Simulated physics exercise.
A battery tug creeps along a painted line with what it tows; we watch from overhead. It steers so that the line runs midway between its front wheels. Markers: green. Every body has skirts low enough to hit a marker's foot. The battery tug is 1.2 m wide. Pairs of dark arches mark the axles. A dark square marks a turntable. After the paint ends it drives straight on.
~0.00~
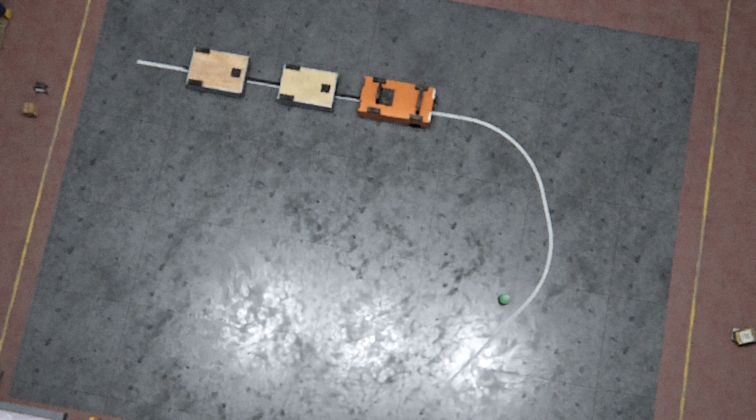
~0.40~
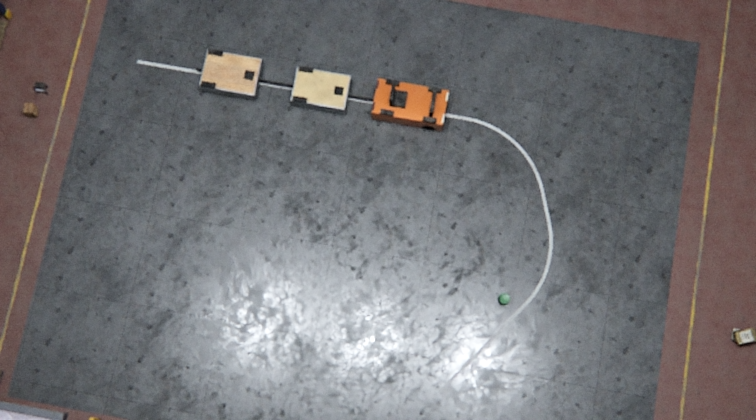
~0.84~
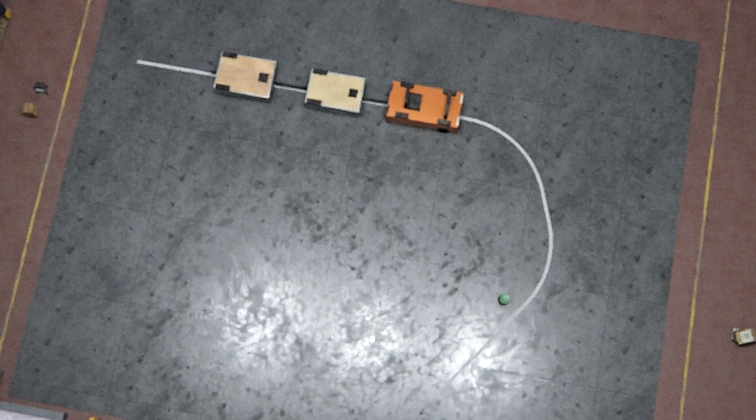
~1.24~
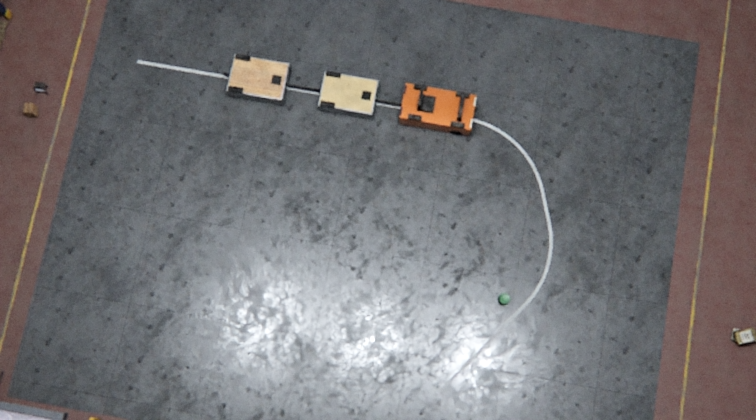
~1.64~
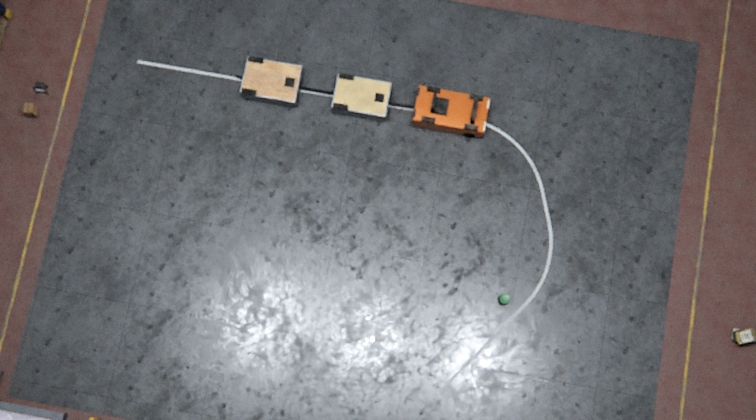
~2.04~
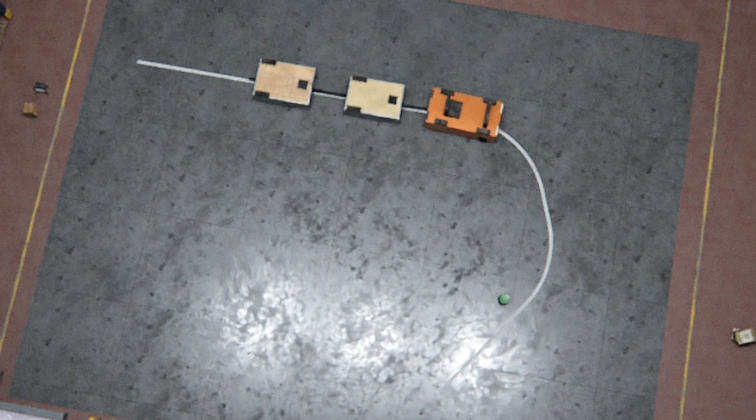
Orange vehicle towing two pale wooden trailers, creeping rightward along a white line on a grey floor, reaching the start of a bend.
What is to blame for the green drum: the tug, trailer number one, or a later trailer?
That would be the tug.
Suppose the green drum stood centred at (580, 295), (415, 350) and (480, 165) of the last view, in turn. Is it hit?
First clear, second missed, third hit.
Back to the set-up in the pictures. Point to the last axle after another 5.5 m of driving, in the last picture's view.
Near (414, 106).
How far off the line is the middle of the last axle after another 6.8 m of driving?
About 25 cm.
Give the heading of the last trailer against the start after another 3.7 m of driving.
Some 0°.
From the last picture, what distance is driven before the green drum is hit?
About 7.0 m.
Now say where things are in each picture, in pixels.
The first frame shows nose (428, 105); last axle (199, 66); still straight; green (504, 299); 2 trailers.
The second frame shows nose (441, 107); last axle (212, 69); still straight.
The third frame shows nose (456, 109); last axle (226, 71); still straight.
The fourth frame shows nose (469, 112); last axle (239, 73); still straight.
The fifth frame shows nose (483, 114); last axle (252, 76); still straight.
The sixth frame shows nose (496, 119); last axle (265, 78); turned 2°; green (504, 299).
By 6.1 s, the last axle is at (388, 100) of the last picture, on the line.
By 8.4 s, the last axle is at (451, 120) of the last picture, 35 cm off the line; the battery tug has hit green.
By 10.2 s, the last axle is at (490, 147) of the last picture, 80 cm off the line.
By 18.4 s, the last axle is at (446, 379) of the last picture, 15 cm off the line; 1 of 1 struck in all.
